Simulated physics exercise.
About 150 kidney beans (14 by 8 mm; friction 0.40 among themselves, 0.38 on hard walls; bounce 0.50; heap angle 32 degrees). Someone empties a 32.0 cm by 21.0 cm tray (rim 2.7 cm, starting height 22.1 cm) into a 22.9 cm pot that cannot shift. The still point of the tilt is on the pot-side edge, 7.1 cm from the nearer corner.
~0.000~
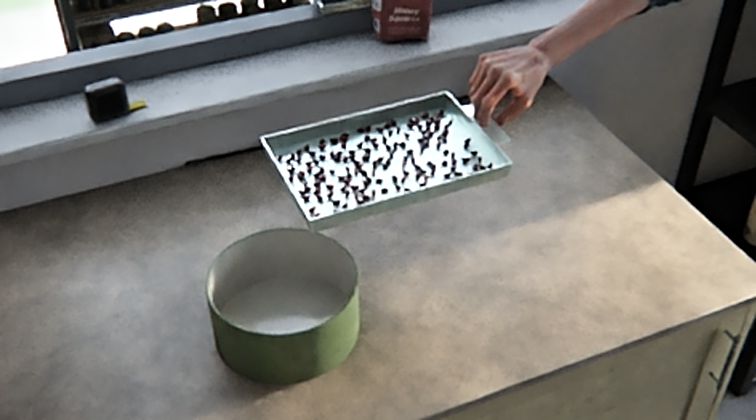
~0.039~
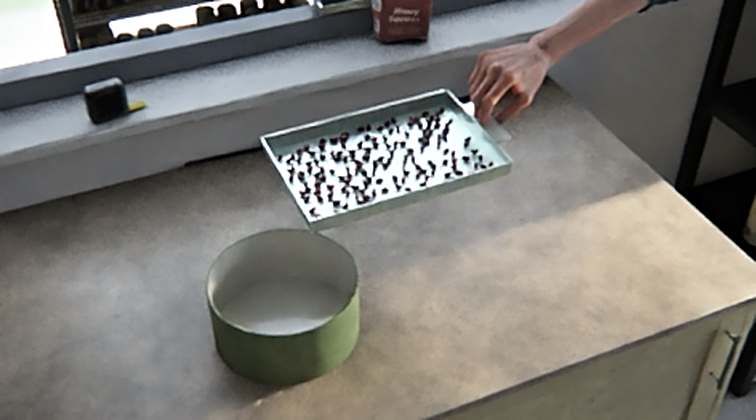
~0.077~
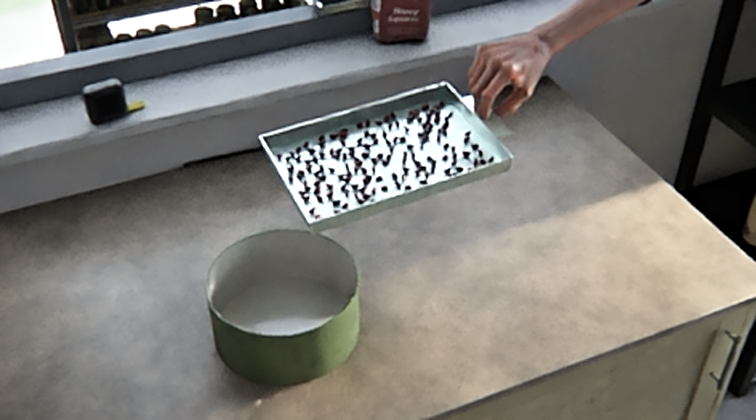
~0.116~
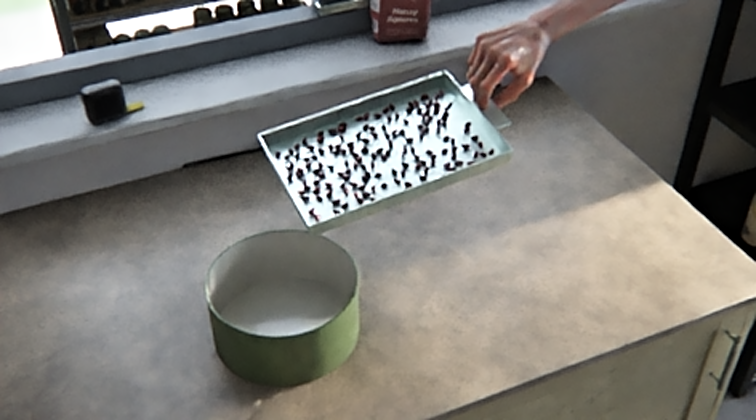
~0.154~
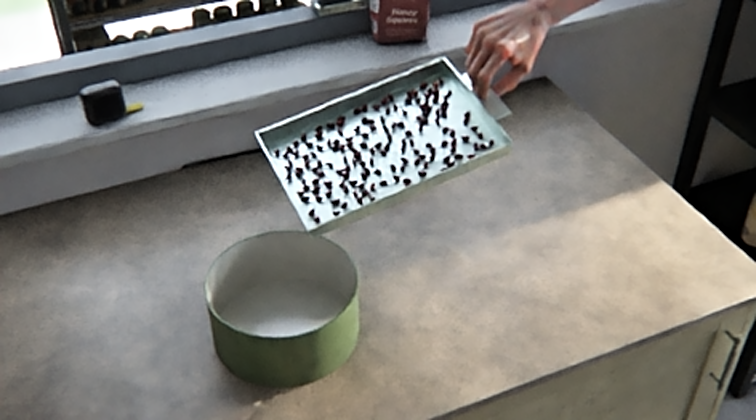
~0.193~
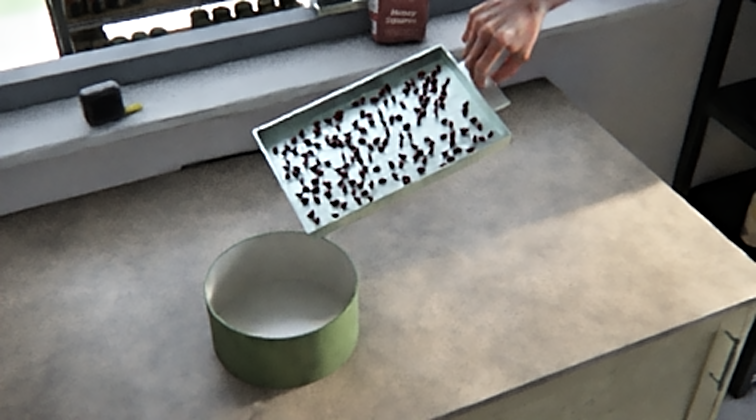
A shallow pale tray scattered with dark red beans starts out level above a countertop, gripped at its right end by a hand. The hand raises that far right end, slowly then more quickly, so the tray slants down toward the round green pot at lower left, the beans still spread across it.
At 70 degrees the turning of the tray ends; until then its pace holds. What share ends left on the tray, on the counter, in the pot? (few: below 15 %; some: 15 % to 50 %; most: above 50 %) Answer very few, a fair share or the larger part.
Left on the tray: A fair share; on the counter: Very few; in the pot: The larger part.
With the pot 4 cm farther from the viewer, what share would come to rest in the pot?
Then about 40 per cent.
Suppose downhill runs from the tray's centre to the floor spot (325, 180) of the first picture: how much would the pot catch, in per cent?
About 20 per cent.
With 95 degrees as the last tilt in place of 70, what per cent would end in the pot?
In that case some 95 per cent.
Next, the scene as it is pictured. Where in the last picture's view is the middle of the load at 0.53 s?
Near (327, 196).
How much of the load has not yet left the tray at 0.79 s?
Some 55 per cent of the load.
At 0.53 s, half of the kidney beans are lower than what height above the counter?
About 26 cm.
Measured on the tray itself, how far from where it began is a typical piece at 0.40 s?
Some 3 cm.
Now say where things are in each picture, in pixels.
In the first frame, tray tilt 0 degrees, front corners at (311, 218) and (510, 162); middle of the pieces at (380, 159); pot at (282, 278).
In the second frame, tray tilt 1 degrees, front corners at (311, 219) and (510, 161); middle of the pieces at (380, 159).
In the third frame, tray tilt 3 degrees, front corners at (311, 221) and (510, 156), lowest corner left front; middle of the pieces at (380, 156).
In the fourth frame, tray tilt 8 degrees, front corners at (310, 224) and (510, 149), lowest corner left front; middle of the pieces at (379, 151).
In the fifth frame, tray tilt 13 degrees, front corners at (309, 227) and (510, 141), lowest corner left front; middle of the pieces at (378, 145).
In the sixth frame, tray tilt 18 degrees, front corners at (309, 231) and (509, 134), lowest corner left front; middle of the pieces at (376, 140); pot at (281, 281). Its pace works out near 135 degrees a second.
Then, at 0.40 s, tilt 46 degrees; the tray holds 100 %, the pot 0 %.
After 0.53 s, tilt 63 degrees; the tray holds 100 %, the pot 0 %.
After 0.79 s, tilt 70 degrees; the tray holds 55 %, the pot 35 %.
In the end, at 1.9 s, tray 40 %, counter 0 %, pot 55 %.
